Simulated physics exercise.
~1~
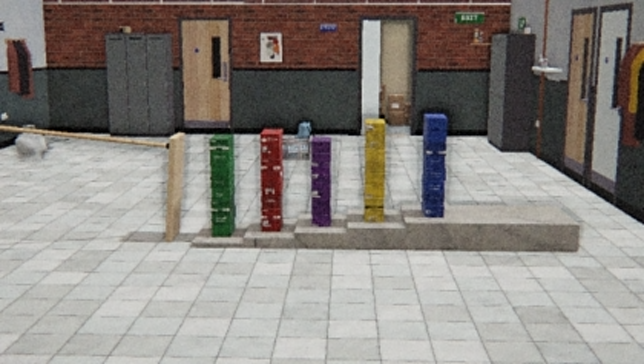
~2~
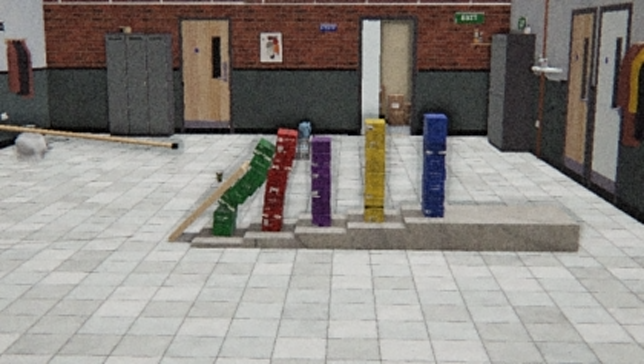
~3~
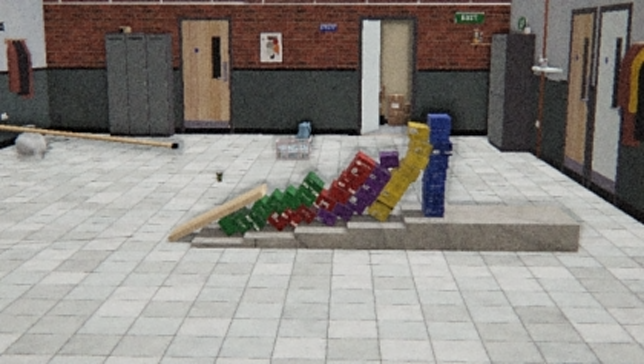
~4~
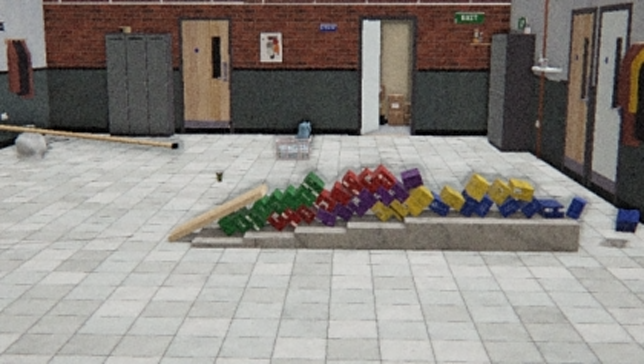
To begin with, five stacks of boxes, coloured green, red, purple, yellow and blue, stand on low rising steps in a tiled hall, with an upright board and a long pole at their left. The board tips to the right into the green stack, which bends over and pushes the red one into a lean. Red then slumps against purple, and purple into yellow, which tilts toward the blue stack. Finally yellow and blue topple as well. The boxes end in a jumbled row along the steps, with a few blue ones scattered off the right end and the board resting aslant at the left.
